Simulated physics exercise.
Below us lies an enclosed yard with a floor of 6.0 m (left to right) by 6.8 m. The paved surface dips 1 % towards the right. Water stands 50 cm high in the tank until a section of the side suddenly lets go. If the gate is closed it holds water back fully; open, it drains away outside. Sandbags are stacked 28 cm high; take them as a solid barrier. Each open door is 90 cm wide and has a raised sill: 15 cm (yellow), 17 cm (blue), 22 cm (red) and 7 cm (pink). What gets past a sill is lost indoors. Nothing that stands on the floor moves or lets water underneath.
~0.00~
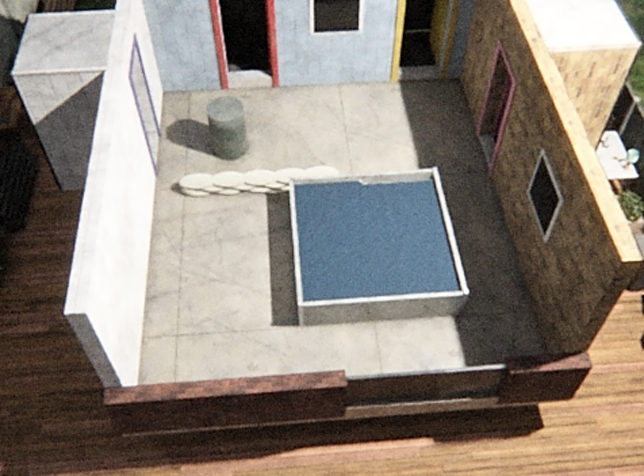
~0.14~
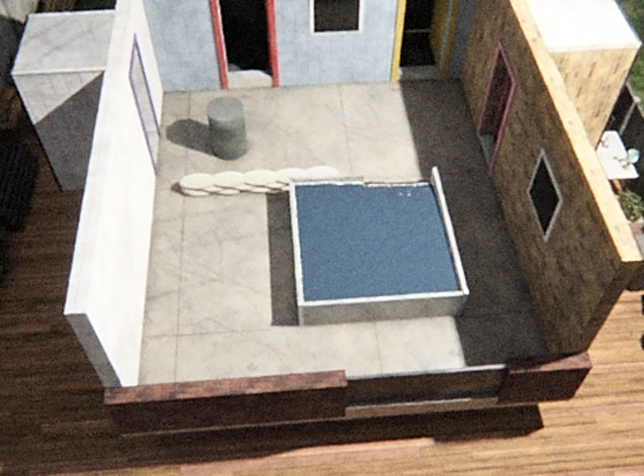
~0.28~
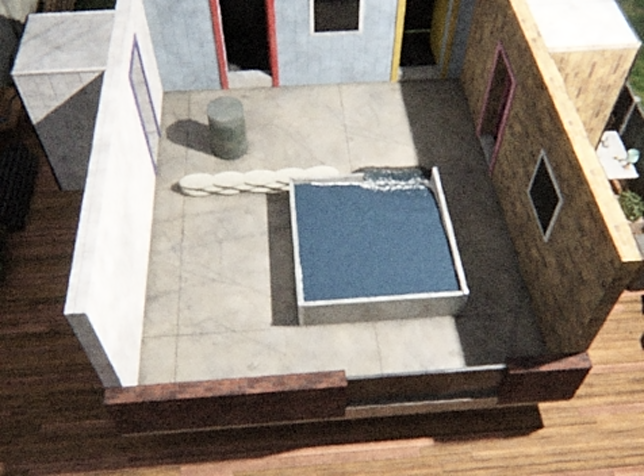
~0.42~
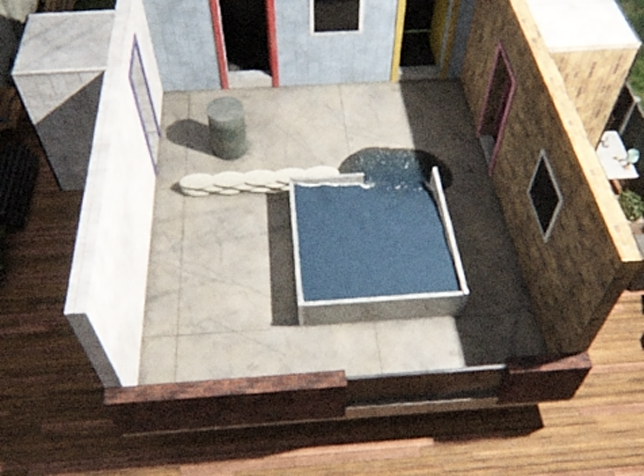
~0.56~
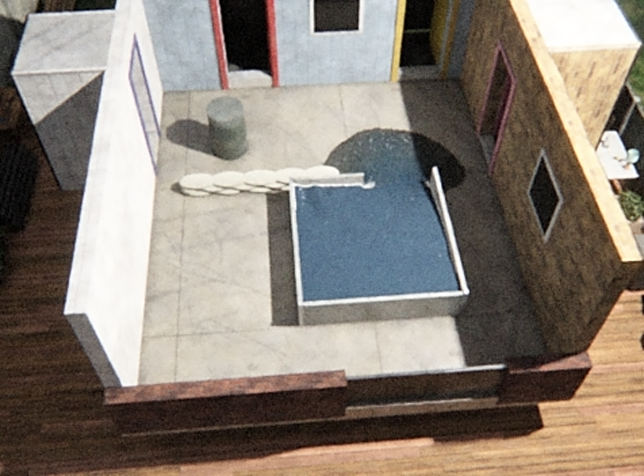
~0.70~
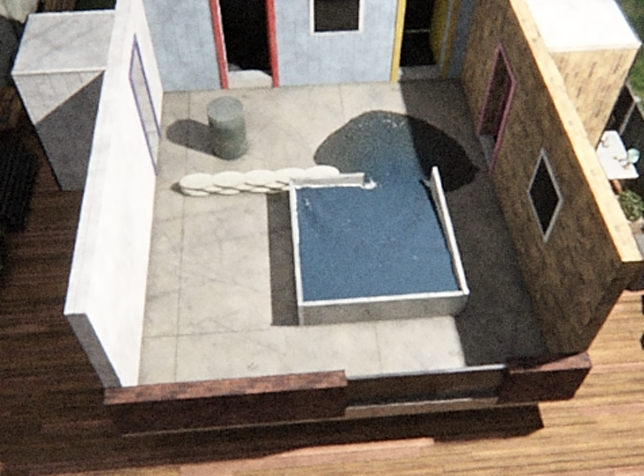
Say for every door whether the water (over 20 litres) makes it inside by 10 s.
Door by door: At the yellow door it passes the limit; at the blue door it stays under the limit; at the red door it does not reach the limit; at the pink door it passes the limit.
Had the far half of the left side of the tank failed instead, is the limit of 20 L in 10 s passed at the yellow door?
Then: Yellow below.
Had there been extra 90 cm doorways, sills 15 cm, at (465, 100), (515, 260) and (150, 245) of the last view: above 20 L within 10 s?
In that order: Over, under, not over.
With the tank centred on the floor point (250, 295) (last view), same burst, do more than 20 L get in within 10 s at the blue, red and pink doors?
Against that limit: Blue below, red not over, pink past it.
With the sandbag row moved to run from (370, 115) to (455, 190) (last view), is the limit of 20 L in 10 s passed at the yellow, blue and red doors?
Then: Yellow below, blue below, red below.
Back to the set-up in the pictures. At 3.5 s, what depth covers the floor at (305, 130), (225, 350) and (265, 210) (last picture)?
In that order: 2, 0 and 0 cm.
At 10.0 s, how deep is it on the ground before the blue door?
About 9.0 cm.
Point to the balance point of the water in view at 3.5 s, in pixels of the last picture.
Around (374, 188).
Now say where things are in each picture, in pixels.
The first picture shows still water, 50 cm deep, in the tank at (373, 235).
In the second picture, water pours out on the tank's far side and has run 0.7 m, to a hidden place; typically 6 cm deep outside, 50 cm at the tank's back.
In the third picture, the front is at a hidden place, 0.8 m from the gap on the tank's far side; 0.8 m2 of floor is under water; 50 cm left at the back of the tank.
In the fourth picture, water pours out on the tank's far side and has run 1.2 m, to (366, 152); typically 6 cm deep outside, 50 cm at the tank's back.
In the fifth picture, the front is at (366, 134), 1.7 m from the gap on the tank's far side; 2.8 m2 of floor is under water; 50 cm left at the back of the tank.
In the sixth picture, water pours out on the tank's far side and has run 2.2 m, to (372, 114); typically 4 cm deep outside, 50 cm at the tank's back.
After 1.4 s water covers 25 % of the floor and is deepest (31 cm) near (410, 190); yellow door 9 cm at the sill, 0 L in, blue door not reached, red door not reached, pink door 5 cm at the sill, 0 L in.
After 2.2 s water covers 25 % of the floor and is deepest (38 cm) near (448, 82); yellow door 27 cm at the sill, 10 L in, blue door not reached, red door 3 cm at the sill, 0 L in, pink door 10 cm at the sill, 9 L in.
After 3.5 s water covers 35 % of the floor and is deepest (26 cm) near (422, 83); yellow door 25 cm at the sill, 83 L in, blue door not reached, red door 8 cm at the sill, 0 L in, pink door 9 cm at the sill, 25 L in.
After 6.0 s water covers 55 % of the floor and is deepest (18 cm) near (470, 124); yellow door 16 cm at the sill, 117 L in, blue door 10 cm at the sill, 0 L in, red door 8 cm at the sill, 0 L in, pink door 14 cm at the sill, 69 L in.
After 10.0 s water covers 85 % of the floor and is deepest (14 cm) near (470, 124); yellow door 13 cm at the sill, 121 L in, blue door 9 cm at the sill, 0 L in, red door 11 cm at the sill, 0 L in, pink door 12 cm at the sill, 126 L in.
